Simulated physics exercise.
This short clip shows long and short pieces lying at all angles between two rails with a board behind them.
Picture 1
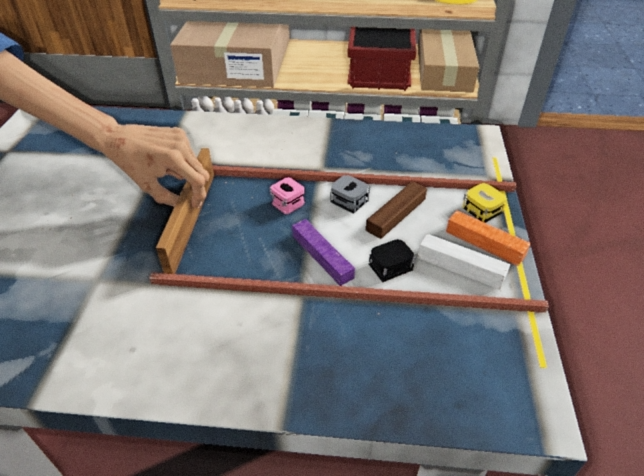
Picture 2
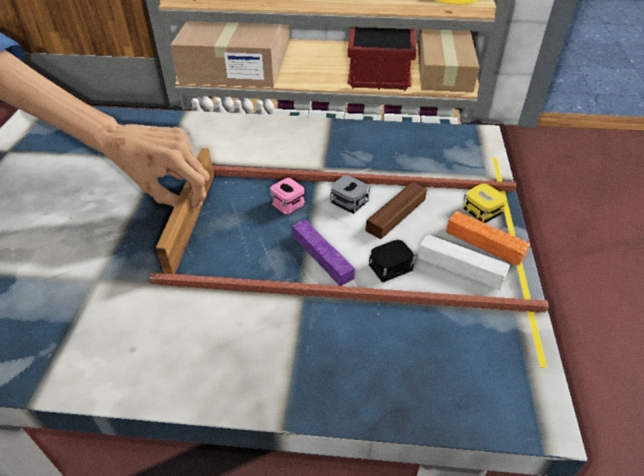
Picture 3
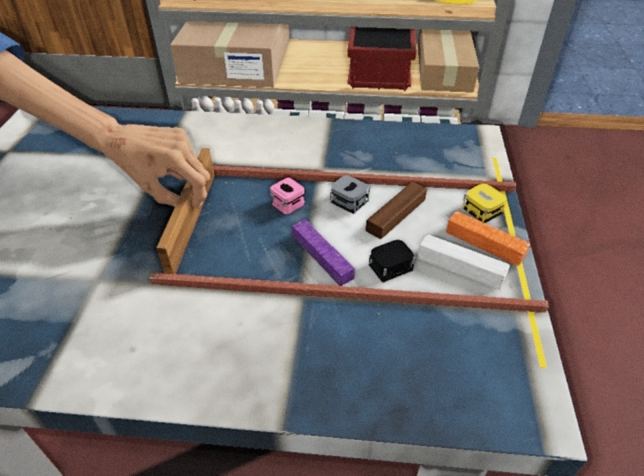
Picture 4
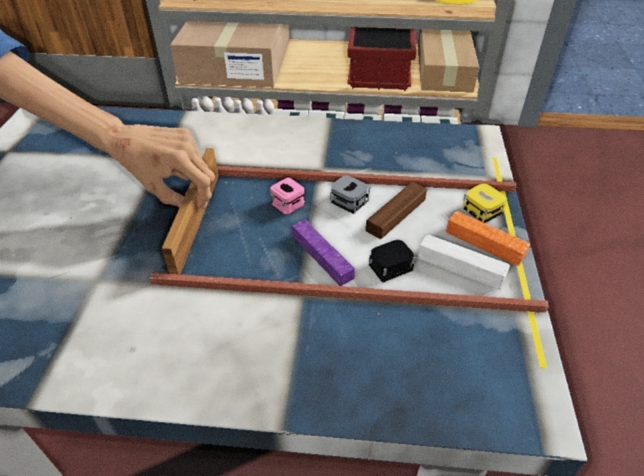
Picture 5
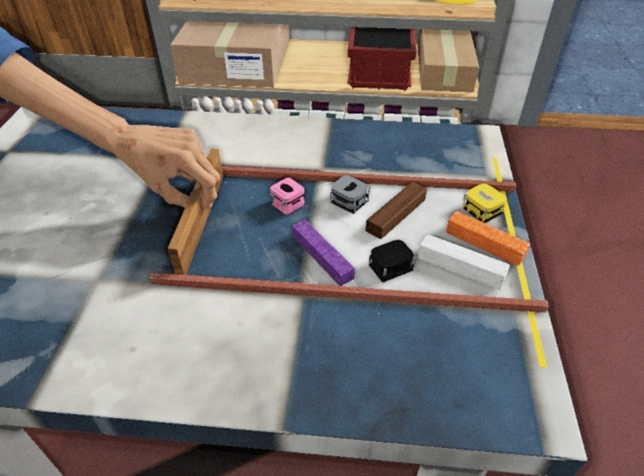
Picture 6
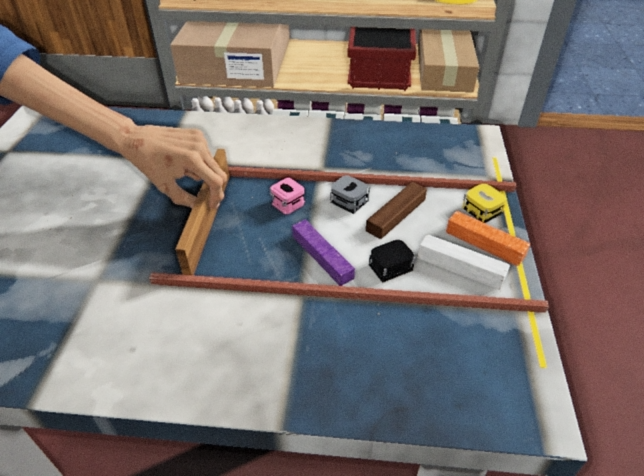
Hand holding a wooden board upright, then sliding it slightly right between two rails, while the colourful pieces ahead lie still.
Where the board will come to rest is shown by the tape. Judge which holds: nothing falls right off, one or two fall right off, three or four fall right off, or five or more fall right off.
Five or more fall right off.
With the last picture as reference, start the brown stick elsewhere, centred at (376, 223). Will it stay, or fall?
Placed there, it goes off the edge.
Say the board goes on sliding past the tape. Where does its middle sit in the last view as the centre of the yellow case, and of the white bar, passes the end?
Approx. (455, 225) / approx. (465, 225) for the other.
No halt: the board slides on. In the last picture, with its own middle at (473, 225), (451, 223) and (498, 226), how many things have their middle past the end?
In order, that gives 3, then 0, then 5.
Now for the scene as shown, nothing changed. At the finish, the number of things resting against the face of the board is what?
So the total is 3.
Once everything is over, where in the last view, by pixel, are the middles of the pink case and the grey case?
Pink case: About (523, 208); grey case: About (521, 193).
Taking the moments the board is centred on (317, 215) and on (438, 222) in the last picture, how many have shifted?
The first number is 3, the next one 8.
Early on, none off yet; yellow case at rest near (484, 204); orange bar at rest near (487, 238); white bar at rest near (462, 261).
Finally, the number that fall off is five or more; lost, black case, brown stick, white bar, orange bar and yellow case.
